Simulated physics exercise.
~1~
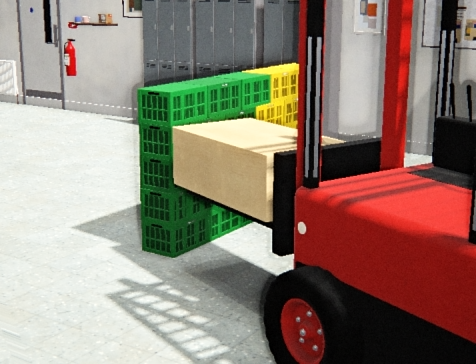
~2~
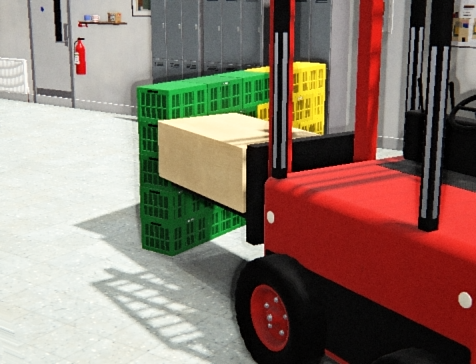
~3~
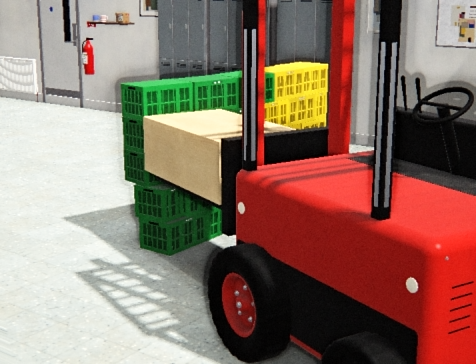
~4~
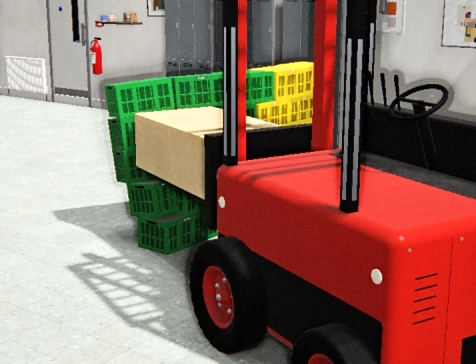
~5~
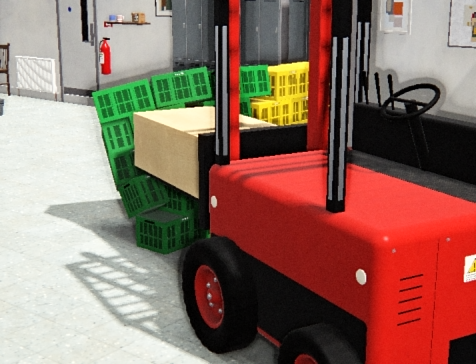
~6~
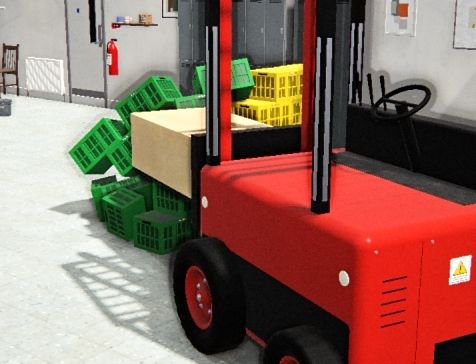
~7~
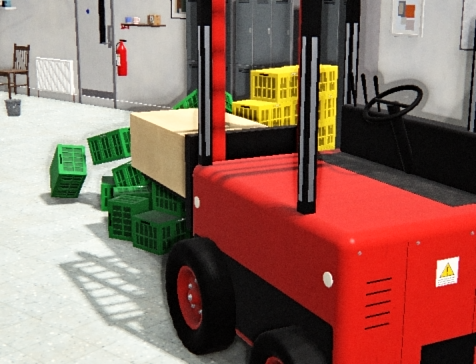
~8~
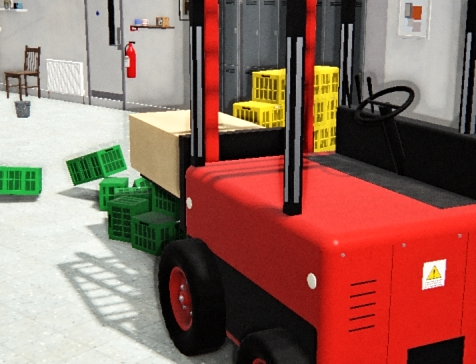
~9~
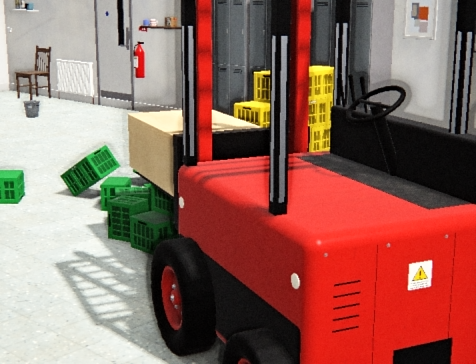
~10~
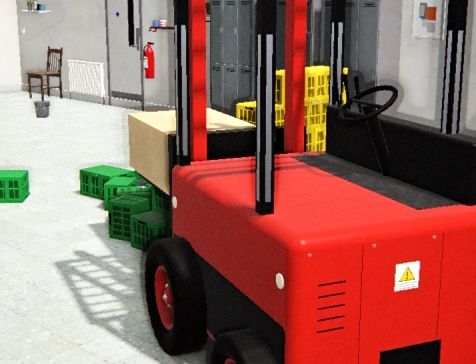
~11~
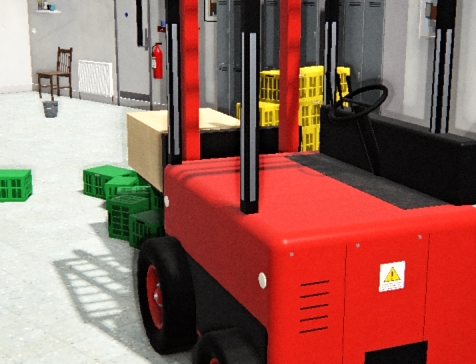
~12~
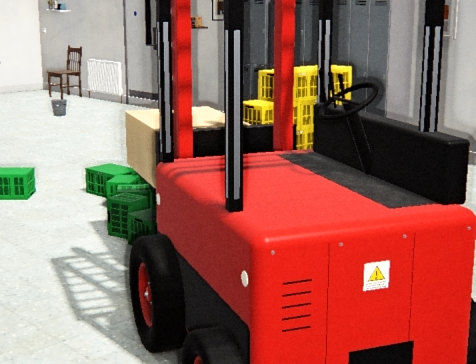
A red forklift carrying a pale box pushed into a wall of stacked green and yellow crates, and the green ones buckled, tipped and tumbled to the left. They ended scattered across the floor beside the halted truck, while yellow crates stayed stacked behind it.
